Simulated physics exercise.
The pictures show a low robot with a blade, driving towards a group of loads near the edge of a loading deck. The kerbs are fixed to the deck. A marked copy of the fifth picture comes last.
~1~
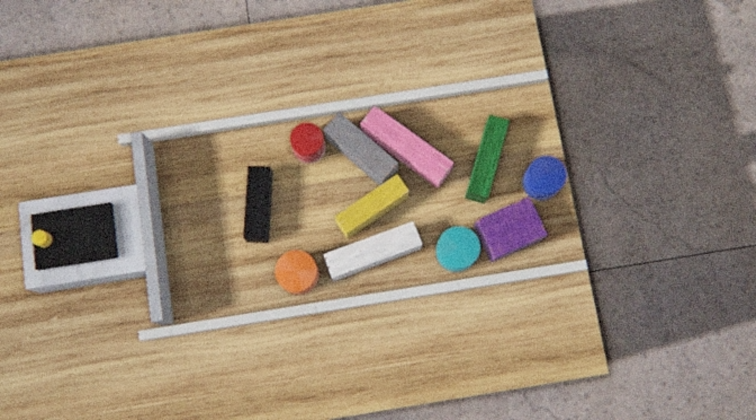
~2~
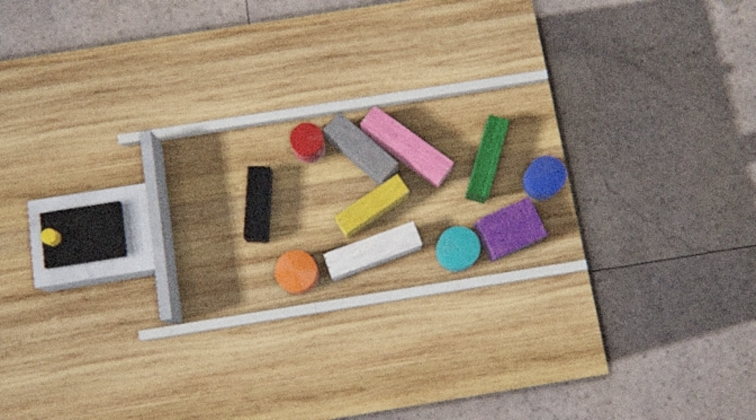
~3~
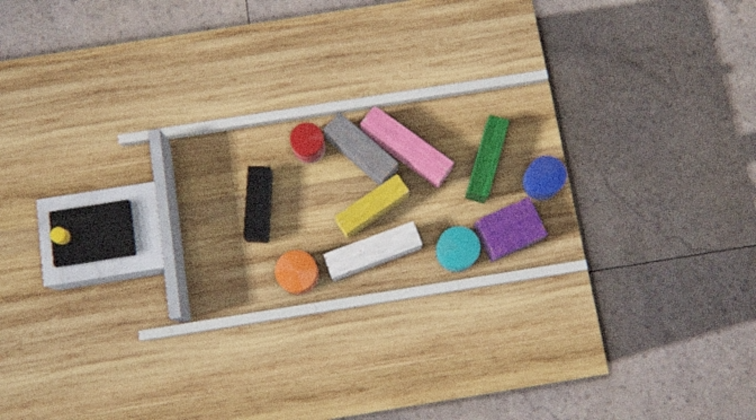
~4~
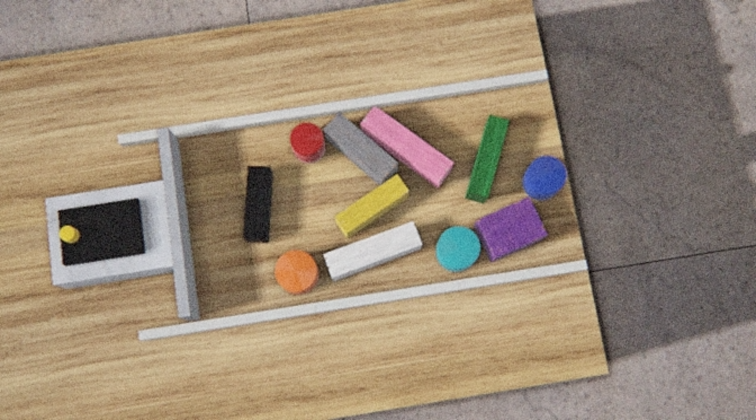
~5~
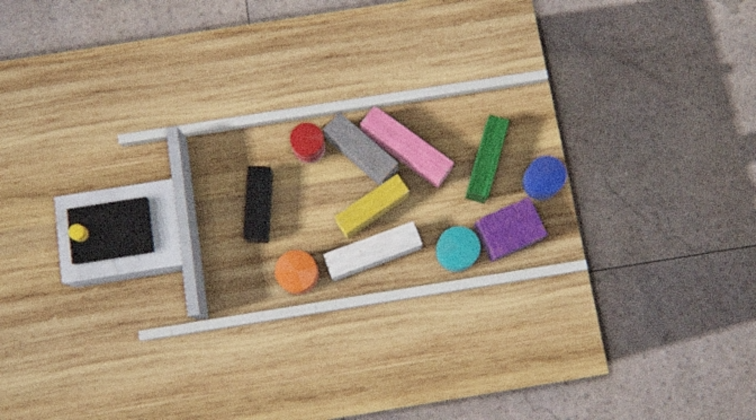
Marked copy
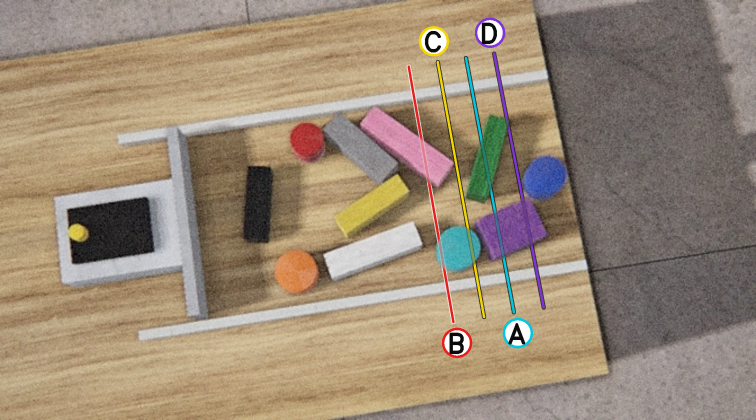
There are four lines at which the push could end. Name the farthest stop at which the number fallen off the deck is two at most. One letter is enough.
It can go as far as C.
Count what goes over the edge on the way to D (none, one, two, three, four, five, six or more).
In all, six or more.
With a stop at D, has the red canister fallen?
By then, no.
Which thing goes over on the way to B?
The blue canister goes over.
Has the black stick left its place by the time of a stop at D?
Yes.
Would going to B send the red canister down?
No.
On the marked copy, A at (489, 181); B at (430, 191); C at (460, 186); D at (518, 177).
Following C. Soon after the start, robot (218, 214); orange canister (322, 269); white bar (387, 248).
Later, robot (318, 198); blue canister (549, 178); green stick (508, 146).
In the end, robot (395, 186); blue canister over the edge; green stick over the edge; two fallen.
As for the rest, A drops five; B is within the limit but short; D drops seven.
